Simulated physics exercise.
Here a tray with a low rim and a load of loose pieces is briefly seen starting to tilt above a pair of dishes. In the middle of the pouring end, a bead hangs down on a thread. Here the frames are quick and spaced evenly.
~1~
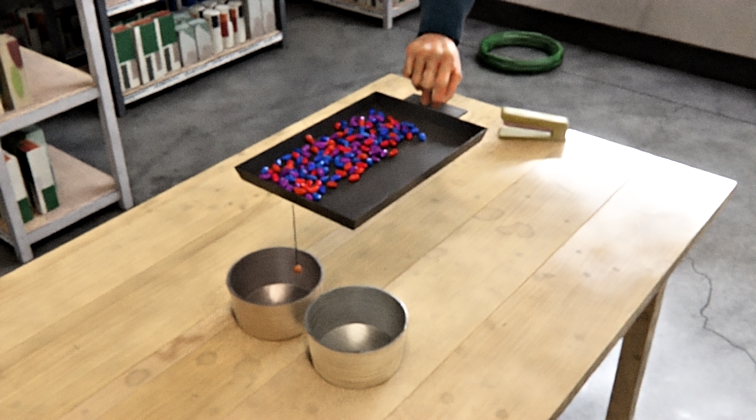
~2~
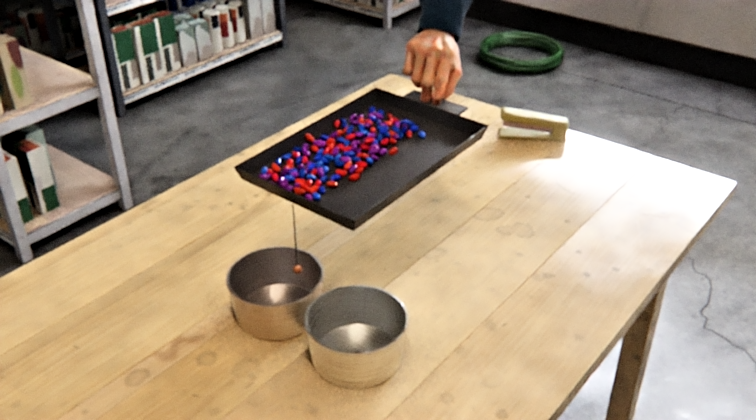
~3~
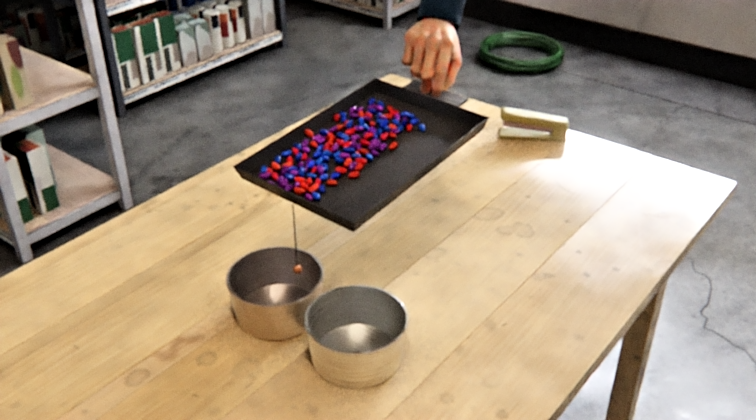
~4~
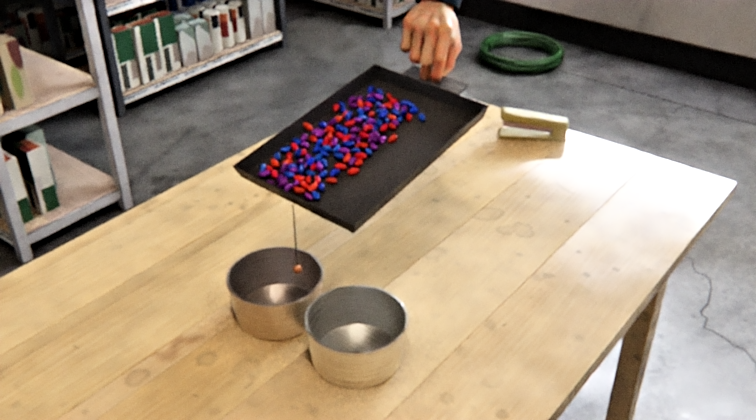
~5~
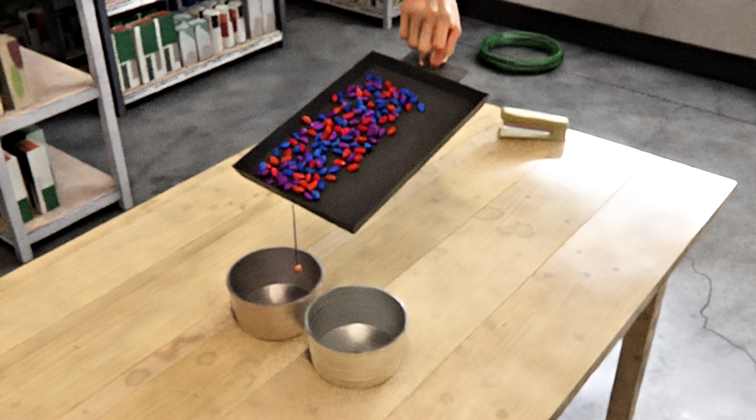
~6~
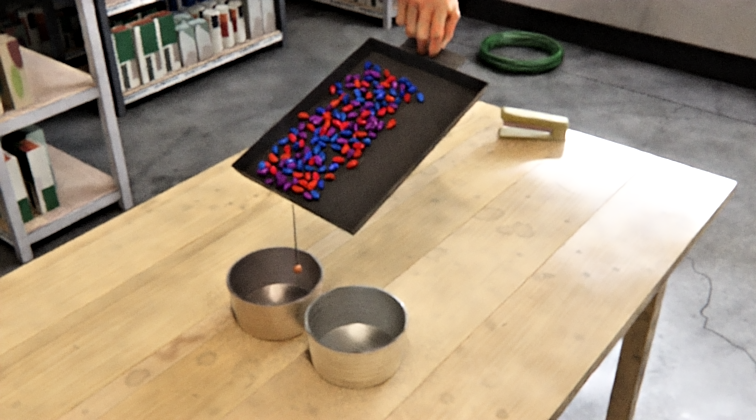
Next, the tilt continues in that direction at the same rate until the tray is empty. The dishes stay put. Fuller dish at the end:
Right.
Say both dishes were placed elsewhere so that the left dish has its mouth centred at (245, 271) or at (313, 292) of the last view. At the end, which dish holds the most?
The first time the right-side one comes out ahead, then the left-side one the second time.
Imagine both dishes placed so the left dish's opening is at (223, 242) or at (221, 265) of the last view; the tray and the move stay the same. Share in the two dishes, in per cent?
Result, in turn: 20 %, 70 %.
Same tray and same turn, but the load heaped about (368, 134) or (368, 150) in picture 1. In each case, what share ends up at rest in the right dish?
Roughly 50 and 70 percent, in that order.
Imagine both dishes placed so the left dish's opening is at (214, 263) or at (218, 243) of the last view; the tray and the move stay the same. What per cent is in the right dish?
Trial 1: 60 percent; trial 2: 30 percent.
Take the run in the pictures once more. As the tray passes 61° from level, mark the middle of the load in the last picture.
(317, 186).
Soon after the last picture, tray tipped steeply; nearly all on the tray; a stray few in the air.
A little later, tray tipped right over; about half on the tray; about a third in the right dish; a stray few in the left dish; a small part outside both; a small part in the air.
Later still, tray tipped past a quarter turn; about two thirds in the right dish; a small part in the left dish; about a quarter outside both.
At rest, tray tipped past a quarter turn; about two thirds in the right dish; a small part in the left dish; about a quarter outside both.
